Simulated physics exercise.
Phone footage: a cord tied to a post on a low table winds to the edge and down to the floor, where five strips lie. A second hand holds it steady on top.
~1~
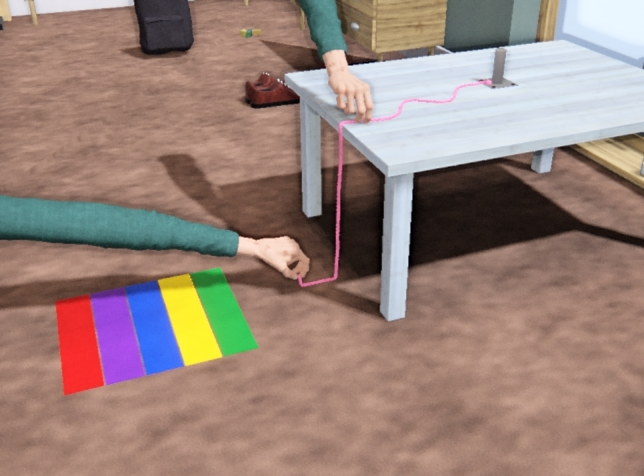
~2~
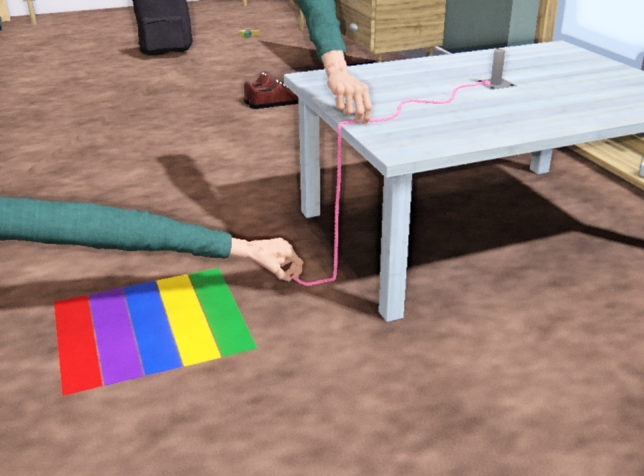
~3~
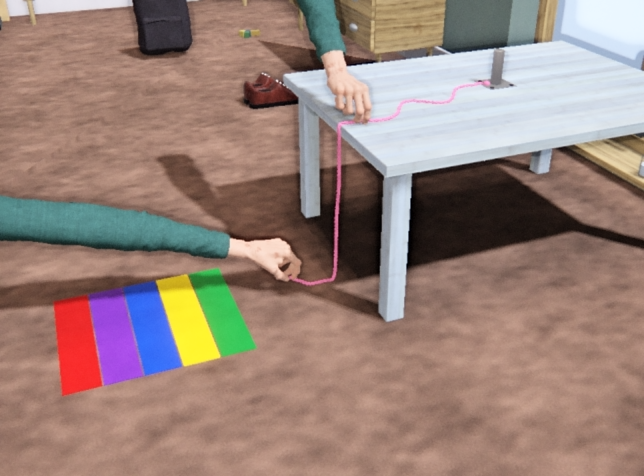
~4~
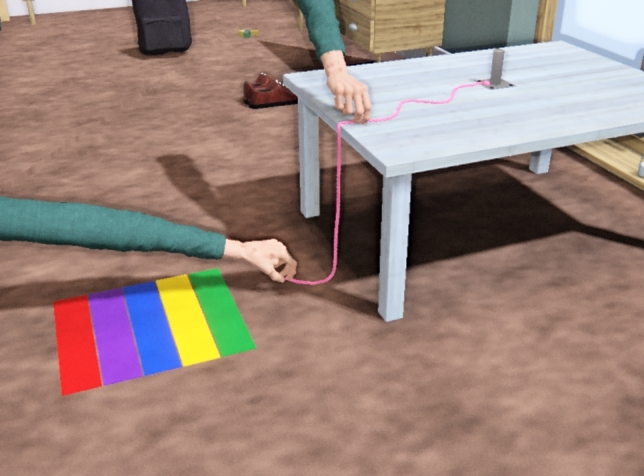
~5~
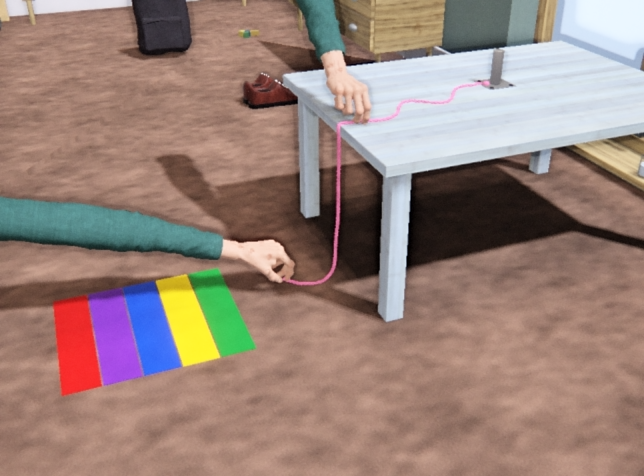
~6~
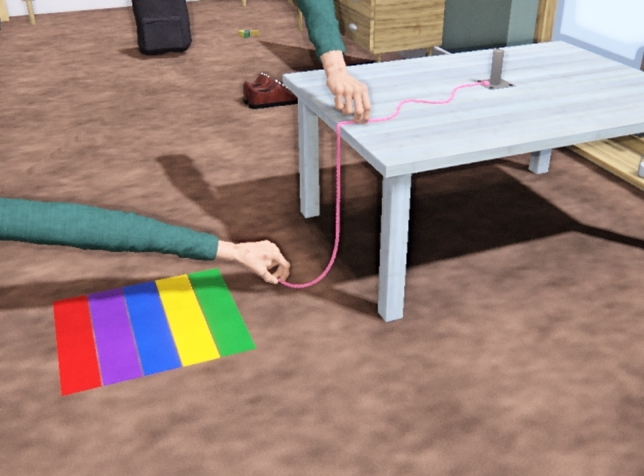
A pink cord running from a post across a low table and over its edge was drawn slightly left near the floor by one hand, while another hand stayed still on the tabletop.
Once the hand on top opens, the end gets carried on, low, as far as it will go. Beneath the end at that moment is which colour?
Beneath it is blue.
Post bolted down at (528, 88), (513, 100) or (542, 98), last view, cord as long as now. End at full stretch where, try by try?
Close to (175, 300), (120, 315) and (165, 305) in that order.
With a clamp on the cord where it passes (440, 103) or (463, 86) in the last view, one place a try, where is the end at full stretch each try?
Roughly (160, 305) and (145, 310).
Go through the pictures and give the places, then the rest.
End (298, 275); green (234, 335); yellow (198, 344); blue (160, 352); purple (122, 362); red (82, 371), in the first frame.
End (292, 277); cord through (461, 87) (432, 103) (396, 115) (339, 140) (337, 205) (335, 268), in the second frame.
End (290, 277), in the third frame.
End (286, 278); cord through (460, 87) (431, 103) (395, 116) (339, 140) (338, 205) (334, 268), in the fourth frame.
End (283, 279), in the fifth frame.
End (279, 280); cord through (460, 87) (431, 103) (395, 116) (339, 140) (338, 205) (329, 268), in the sixth frame.
Soon after, end near (209, 295); over green.
After that, end near (166, 304); over yellow.
At the stop, end near (141, 309); over blue. The blue one.
